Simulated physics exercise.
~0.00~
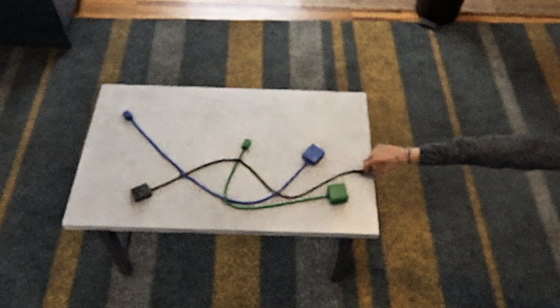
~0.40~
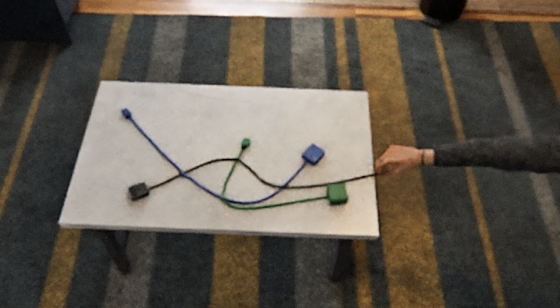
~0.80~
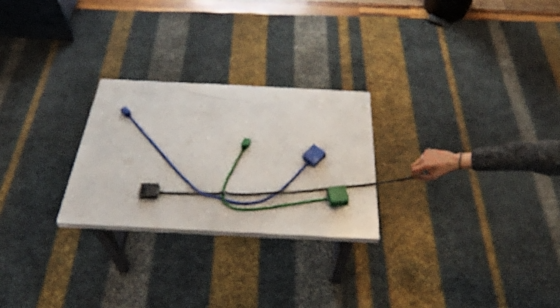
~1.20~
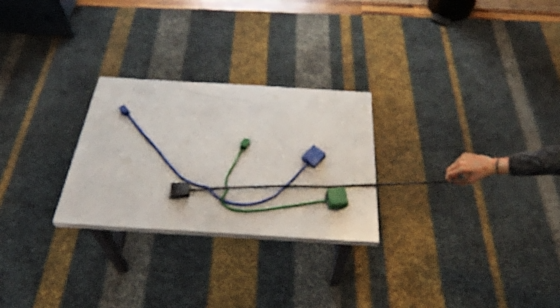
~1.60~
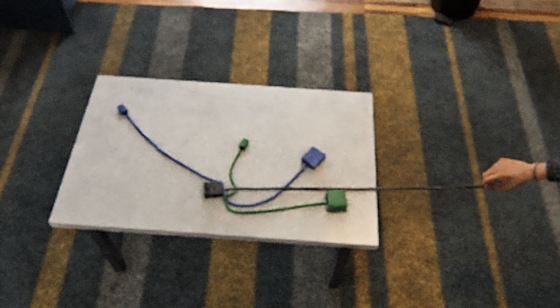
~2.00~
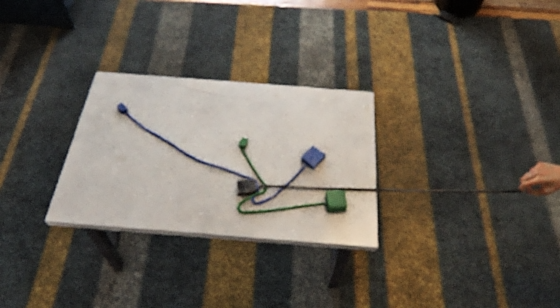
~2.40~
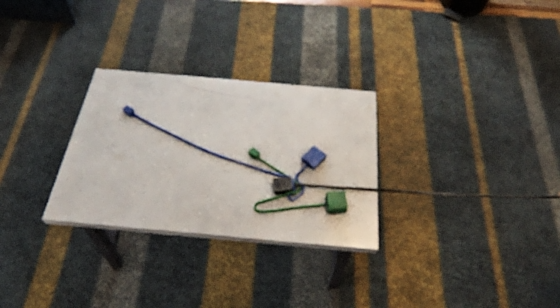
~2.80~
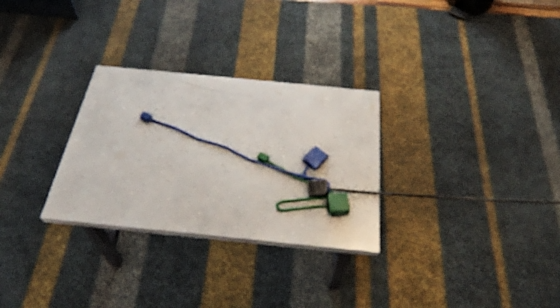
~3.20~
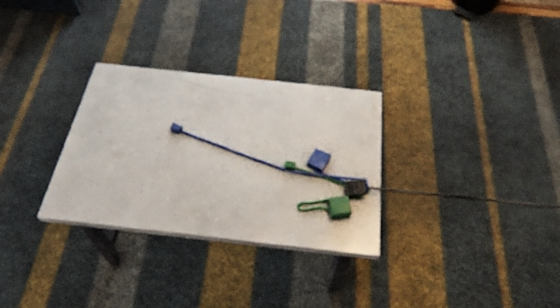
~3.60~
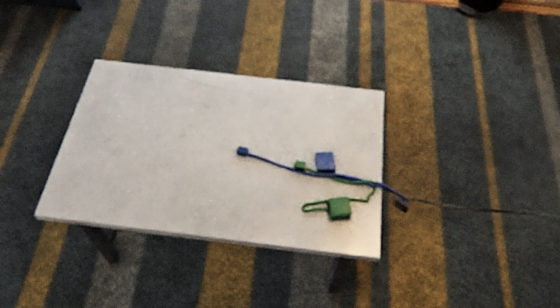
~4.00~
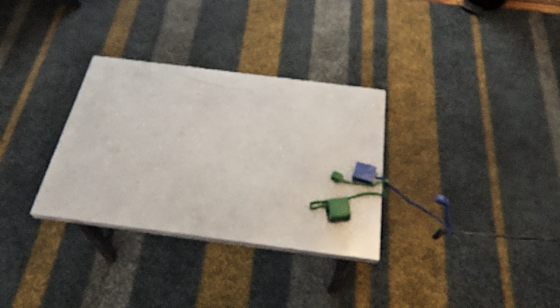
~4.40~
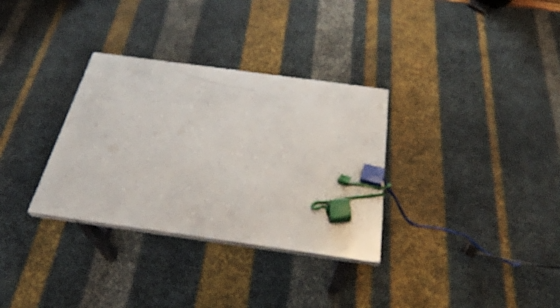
A hand pulls the black lead off the table's right edge, dragging the blue lead along.
